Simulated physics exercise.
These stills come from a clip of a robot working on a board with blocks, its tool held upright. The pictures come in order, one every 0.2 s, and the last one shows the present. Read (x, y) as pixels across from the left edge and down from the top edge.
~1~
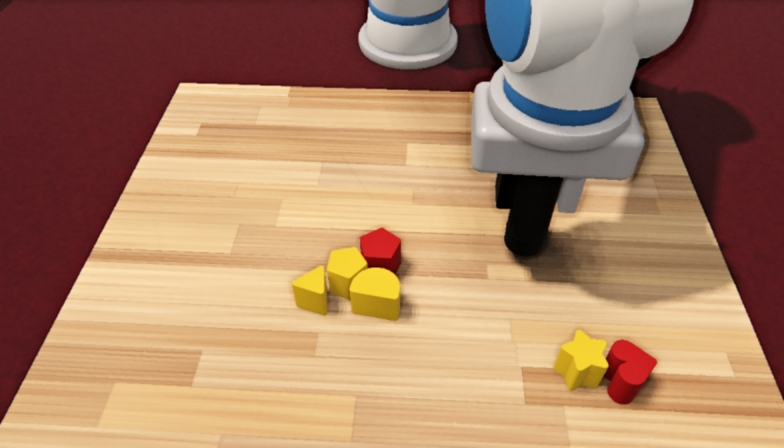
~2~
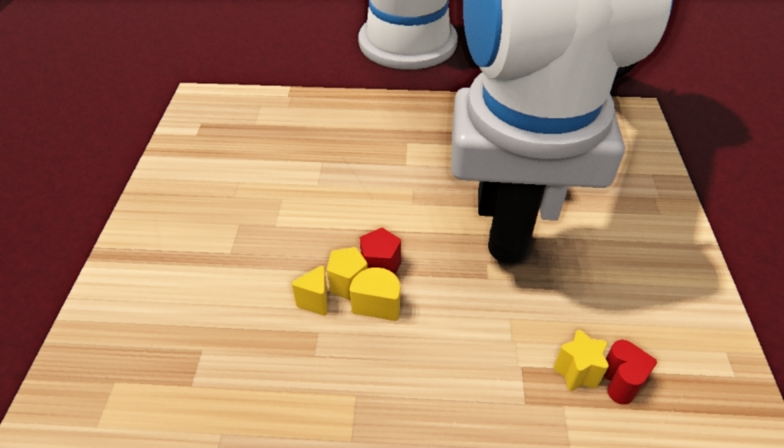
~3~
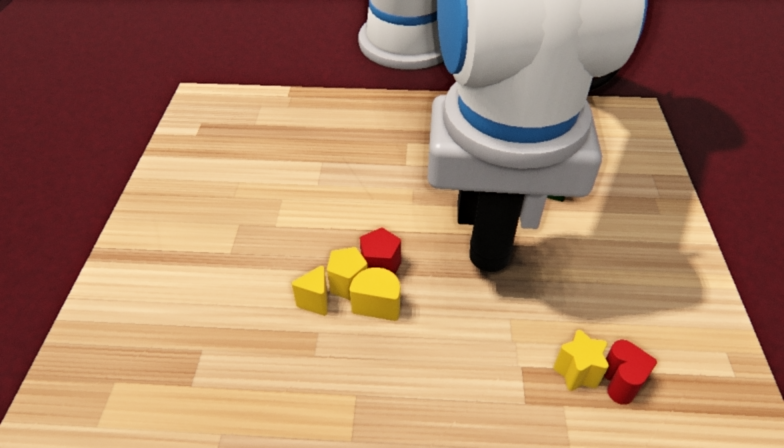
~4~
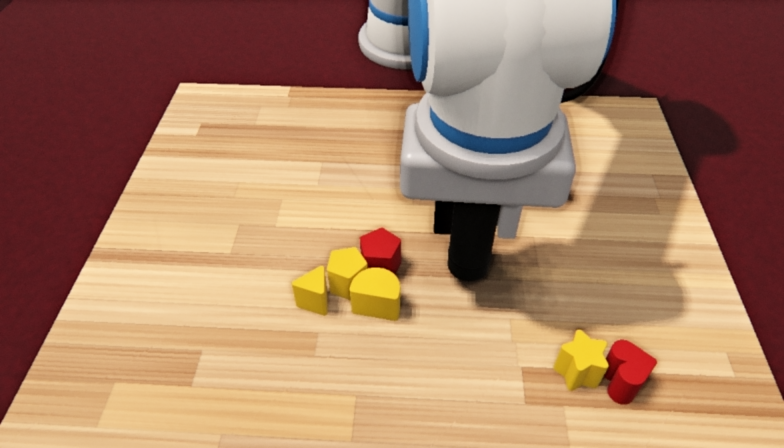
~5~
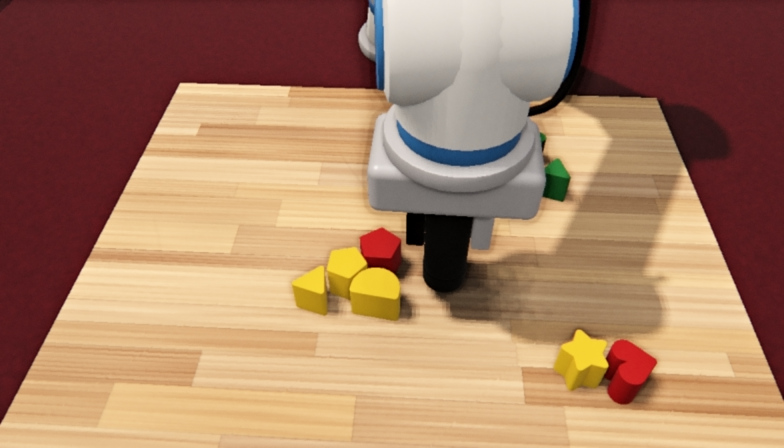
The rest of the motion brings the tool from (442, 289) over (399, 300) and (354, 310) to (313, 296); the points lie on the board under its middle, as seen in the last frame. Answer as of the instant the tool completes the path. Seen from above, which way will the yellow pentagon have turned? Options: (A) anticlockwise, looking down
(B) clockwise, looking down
B - clockwise, looking down.
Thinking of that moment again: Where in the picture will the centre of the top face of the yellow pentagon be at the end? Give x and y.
I think it will end close to (324, 245).
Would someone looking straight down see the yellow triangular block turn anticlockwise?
My answer is no.
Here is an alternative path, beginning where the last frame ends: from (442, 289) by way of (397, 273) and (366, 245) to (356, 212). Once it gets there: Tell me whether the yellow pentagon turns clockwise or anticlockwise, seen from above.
It is turned anticlockwise.
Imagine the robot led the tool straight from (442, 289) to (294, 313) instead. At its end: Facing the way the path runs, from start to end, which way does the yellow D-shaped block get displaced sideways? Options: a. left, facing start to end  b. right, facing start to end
That would be a.
What follows on the original path. One third of the way, tool at (398, 289); yellow pentagon at (343, 260), turned 15° clockwise; yellow D-shaped block at (356, 289).
Two thirds of the way, tool at (352, 299); yellow triangular block at (295, 278), turned 65° clockwise; yellow pentagon at (338, 259), turned 30° clockwise; yellow D-shaped block at (308, 301).
At the end, tool at (311, 285); yellow triangular block at (269, 273), turned 45° clockwise; yellow pentagon at (324, 245), turned 75° clockwise; yellow D-shaped block at (279, 304), turned 45° anticlockwise; red pentagon unmoved.
